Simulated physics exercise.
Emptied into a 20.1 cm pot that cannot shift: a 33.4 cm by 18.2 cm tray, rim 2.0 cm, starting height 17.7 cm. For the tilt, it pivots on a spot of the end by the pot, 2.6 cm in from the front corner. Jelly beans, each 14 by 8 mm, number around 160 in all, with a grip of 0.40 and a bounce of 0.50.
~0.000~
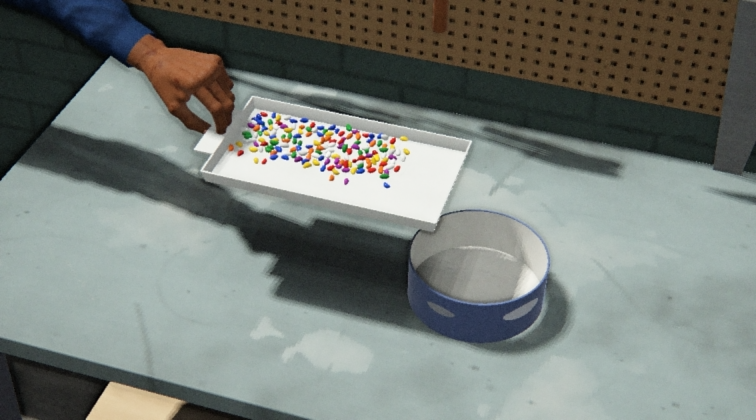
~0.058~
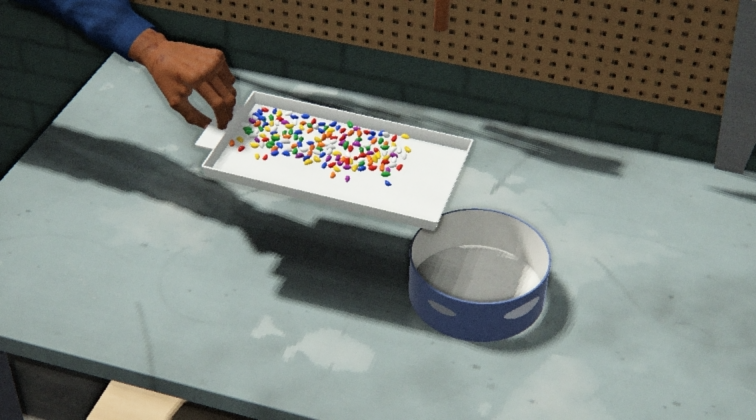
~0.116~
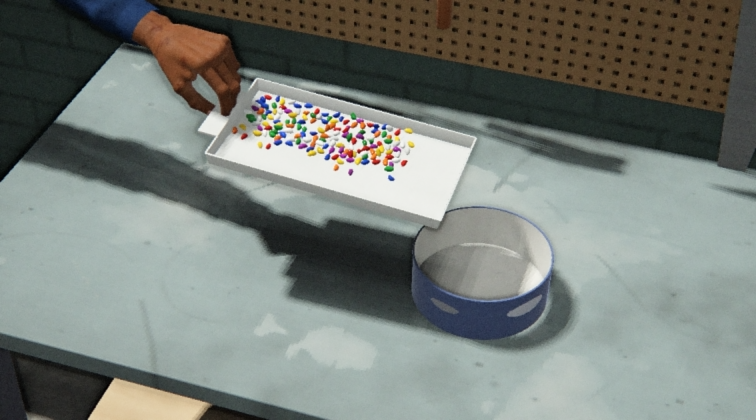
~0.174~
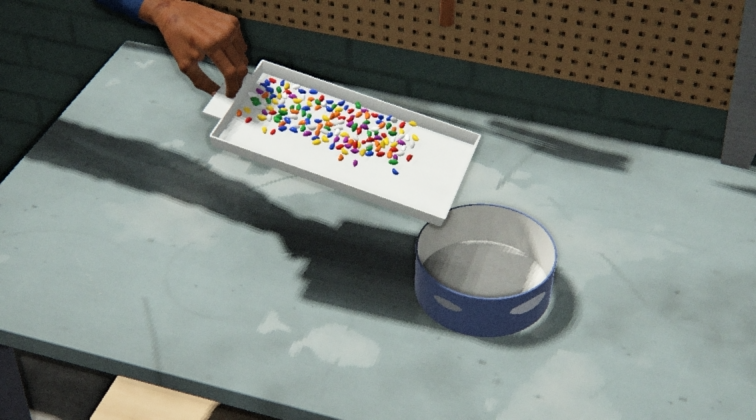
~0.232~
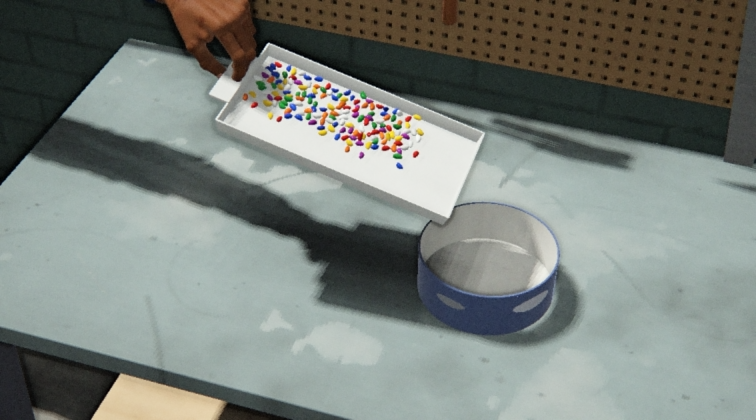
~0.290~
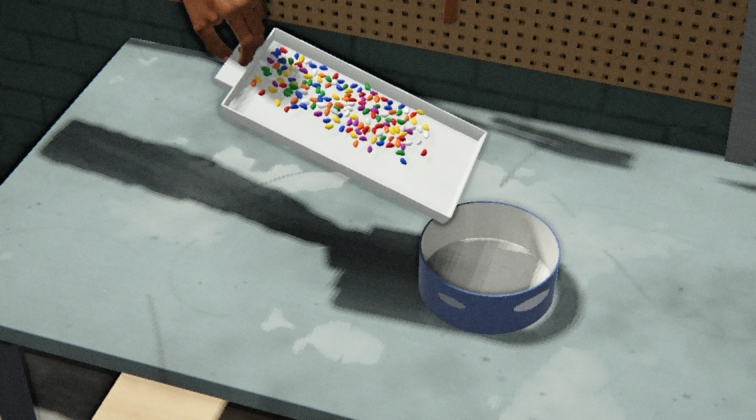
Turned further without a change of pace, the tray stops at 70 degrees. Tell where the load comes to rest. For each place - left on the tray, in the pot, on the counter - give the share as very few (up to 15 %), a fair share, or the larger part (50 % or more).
Tray: A fair share; pot: The larger part; counter: Very few.
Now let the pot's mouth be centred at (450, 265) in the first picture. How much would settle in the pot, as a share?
With the pot there, close to 40 per cent.
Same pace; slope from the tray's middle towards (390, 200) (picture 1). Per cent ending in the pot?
35 %.
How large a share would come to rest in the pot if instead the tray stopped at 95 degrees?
95 per cent.
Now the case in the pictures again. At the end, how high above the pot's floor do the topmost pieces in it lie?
Roughly 1.5 cm.
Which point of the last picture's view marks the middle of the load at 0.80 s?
The load's centre is near (471, 173) at that time.
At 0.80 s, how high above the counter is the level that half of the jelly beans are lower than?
About 20 cm.
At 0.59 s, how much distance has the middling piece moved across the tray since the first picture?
Displacement on the tray: About 9 cm.
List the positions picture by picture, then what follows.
Tray tilt 0 degrees, front corners at (205, 170) and (433, 220); middle of the pieces at (325, 147); pot at (479, 255), in the first picture.
Tray tilt 1 degrees, front corners at (206, 165) and (435, 219); middle of the pieces at (326, 144), in the second picture.
Tray tilt 5 degrees, front corners at (209, 152) and (438, 218), lowest corner right front; middle of the pieces at (329, 135), in the third picture.
Tray tilt 9 degrees, front corners at (214, 135) and (443, 216), lowest corner right front; middle of the pieces at (334, 123), in the fourth picture.
Tray tilt 14 degrees, front corners at (220, 119) and (446, 214), lowest corner right front; middle of the pieces at (339, 113), in the fifth picture.
Tray tilt 19 degrees, front corners at (226, 104) and (449, 214), lowest corner right front; middle of the pieces at (344, 104); pot at (490, 246). Its pace works out near 85 degrees a second, in the sixth picture.
After 0.59 s, tilt 44 degrees; the tray holds 100 %, the pot 0 %.
Then, at 0.80 s, tilt 61 degrees; the tray holds 85 %, the pot 0 %.
After 1.12 s, tilt 70 degrees; the tray holds 35 %, the pot 55 %.
At rest (1.9 s), tray 35 %, pot 60 %, counter 5 %.
